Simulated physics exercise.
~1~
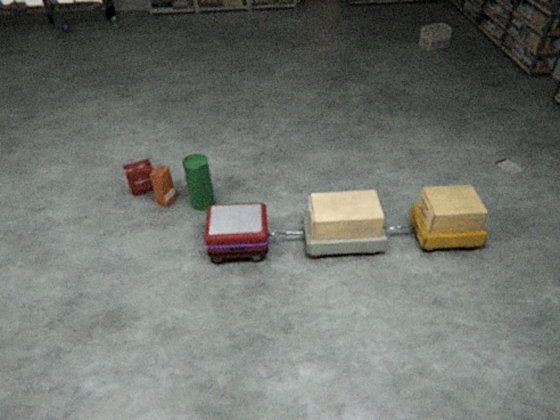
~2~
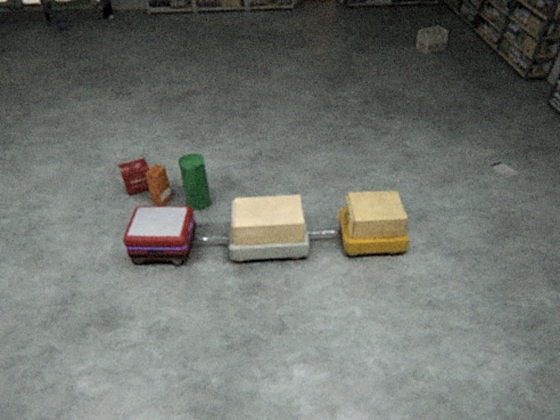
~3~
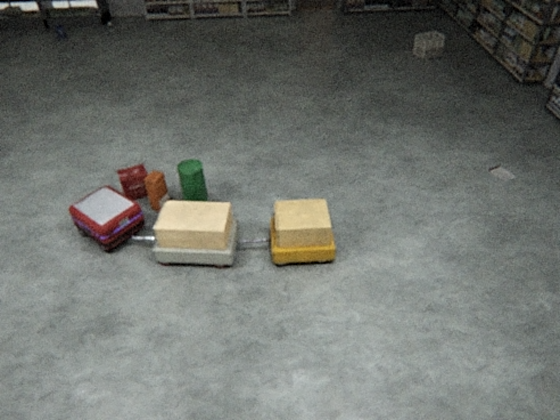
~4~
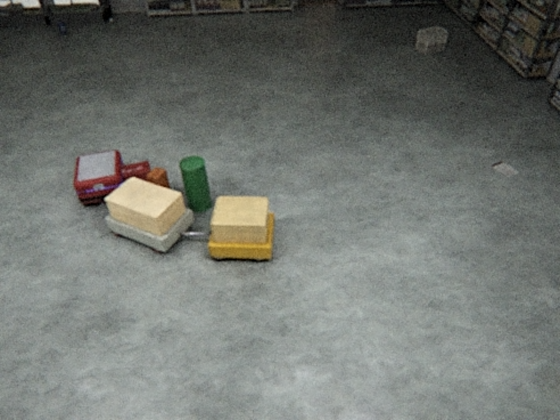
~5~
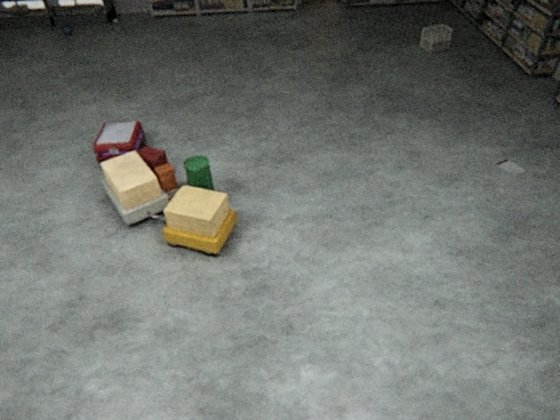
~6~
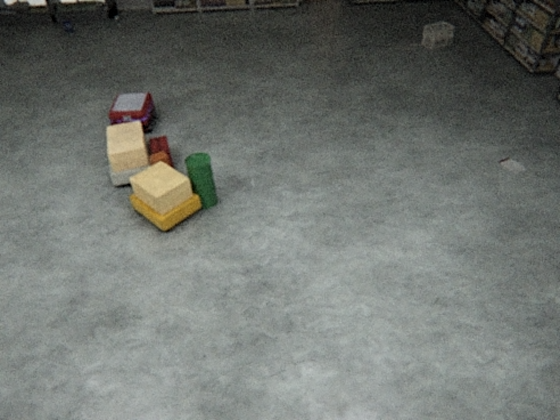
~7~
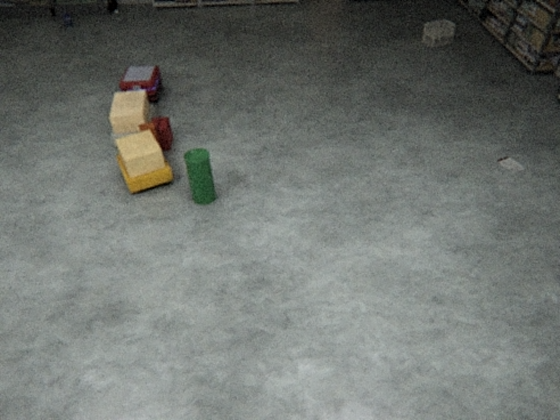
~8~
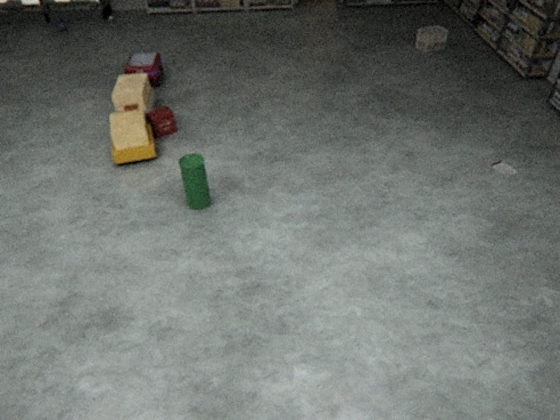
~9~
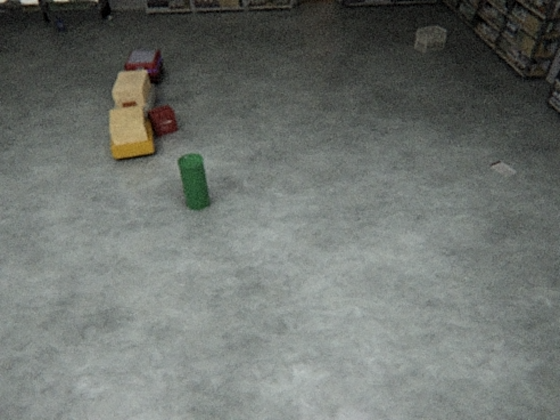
On a warehouse floor, a tow train turns and pushes two boxes past a drum.
